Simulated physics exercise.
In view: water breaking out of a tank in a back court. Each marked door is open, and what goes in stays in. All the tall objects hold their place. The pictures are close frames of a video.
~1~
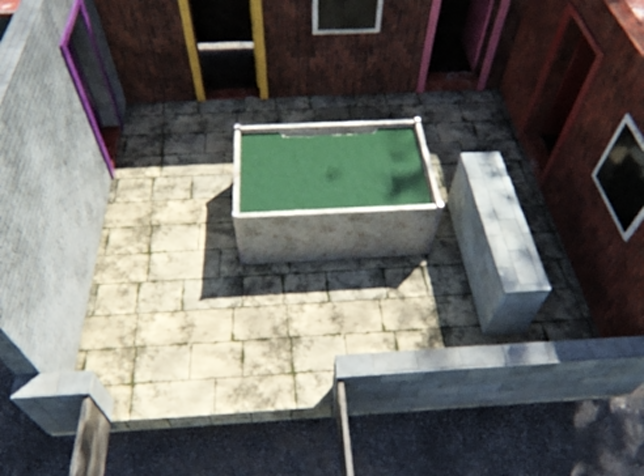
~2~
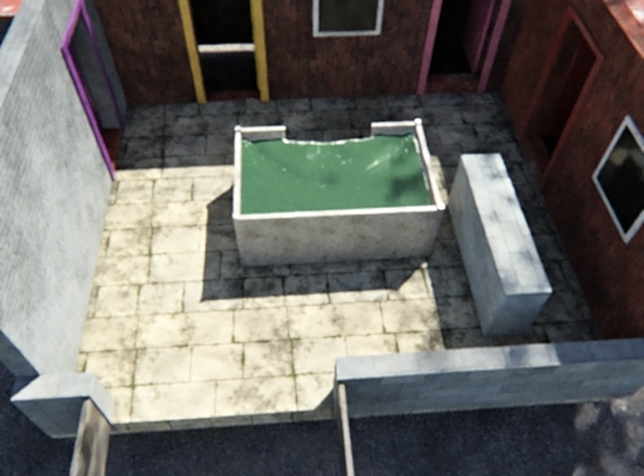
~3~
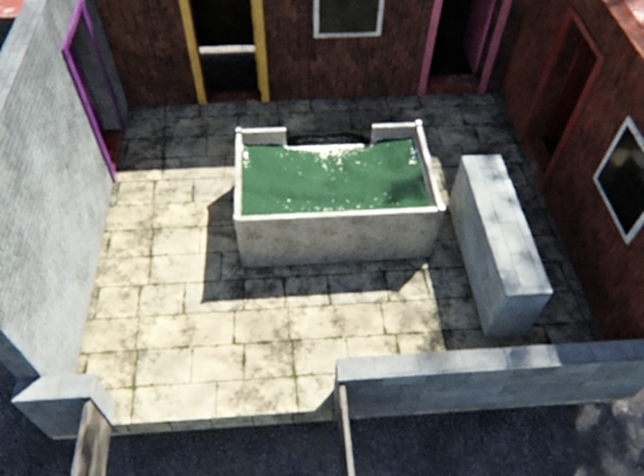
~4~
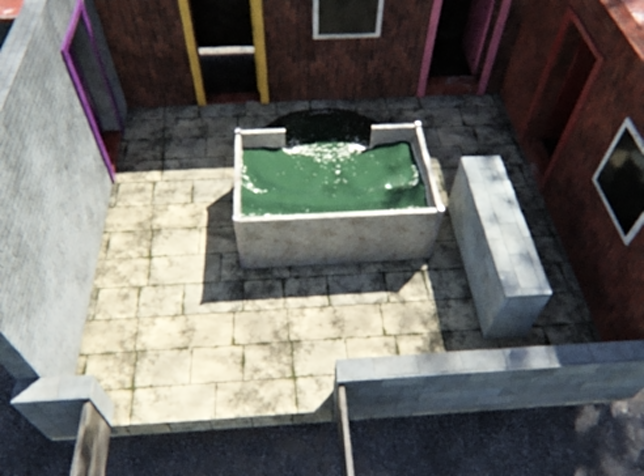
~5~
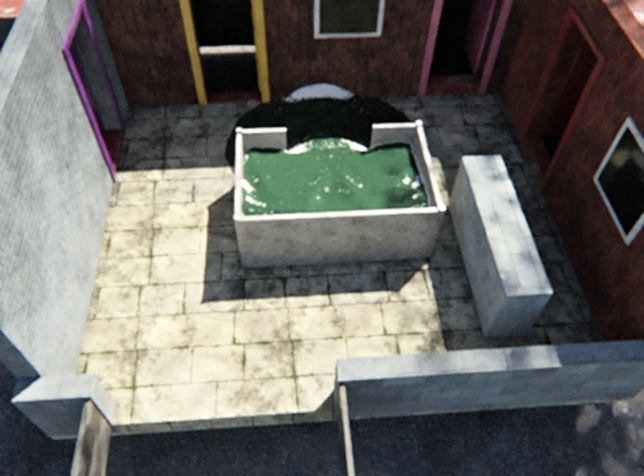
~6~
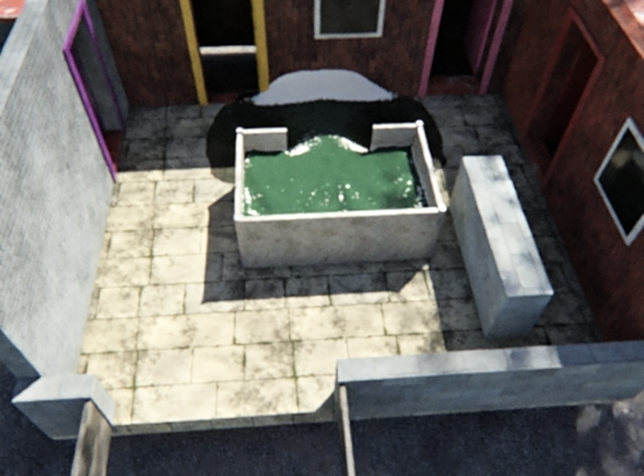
Green water in a pale tank began pouring through a gap in its far side, its surface churning with white flecks, while a dark pool spread across the paving behind it toward the back wall.
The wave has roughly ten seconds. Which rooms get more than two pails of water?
One by one: The purple door floods; the yellow door floods; the red door holds within the limit; the pink door holds within the limit.
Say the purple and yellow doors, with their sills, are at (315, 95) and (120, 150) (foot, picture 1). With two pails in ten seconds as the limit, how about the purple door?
In short: The purple door goes over.
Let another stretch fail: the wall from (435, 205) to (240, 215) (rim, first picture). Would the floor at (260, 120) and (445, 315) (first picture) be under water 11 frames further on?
As listed: Free of water, flooded.
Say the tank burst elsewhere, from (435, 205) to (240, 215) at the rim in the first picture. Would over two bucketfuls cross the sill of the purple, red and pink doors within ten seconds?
Purple holds, red holds, pink keeps below it.
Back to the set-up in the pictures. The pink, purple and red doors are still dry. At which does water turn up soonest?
I say the pink one.
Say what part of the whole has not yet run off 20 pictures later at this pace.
About 92 per cent.
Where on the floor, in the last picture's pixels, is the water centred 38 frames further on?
At about (351, 212).
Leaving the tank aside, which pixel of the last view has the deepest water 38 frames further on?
Near (602, 342).
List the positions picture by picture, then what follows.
The first frame shows the water tank at (333, 169) is whole and still.
In the second frame, water pours out on the water tank's far side and has run to a hidden place.
In the third frame, the front is at a hidden place, out from the gap on the water tank's far side.
In the fourth frame, water pours out on the water tank's far side and has run to (337, 112).
In the fifth frame, water pours out on the water tank's far side and has run to (271, 102).
In the sixth frame, water pours out on the water tank's far side and has run to (242, 97).
A moment on, water covers 25 % of the floor; the purple door not reached, the yellow door over two buckets in, the red door not reached, the pink door wet at the sill, nothing in.
Next, water covers 35 % of the floor; the purple door under two buckets in, the yellow door far over two buckets in, the red door wet at the sill, nothing in, the pink door wet at the sill, nothing in.
Then, water covers 65 % of the floor; the purple door over two buckets in, the yellow door far over two buckets in, the red door wet at the sill, nothing in, the pink door under two buckets in.
Later, water covers 95 % of the floor; the purple door far over two buckets in, the yellow door far over two buckets in, the red door wet at the sill, nothing in, the pink door under two buckets in.
In the end, water covers 95 % of the floor; the purple door far over two buckets in, the yellow door far over two buckets in, the red door wet at the sill, nothing in, the pink door under two buckets in.
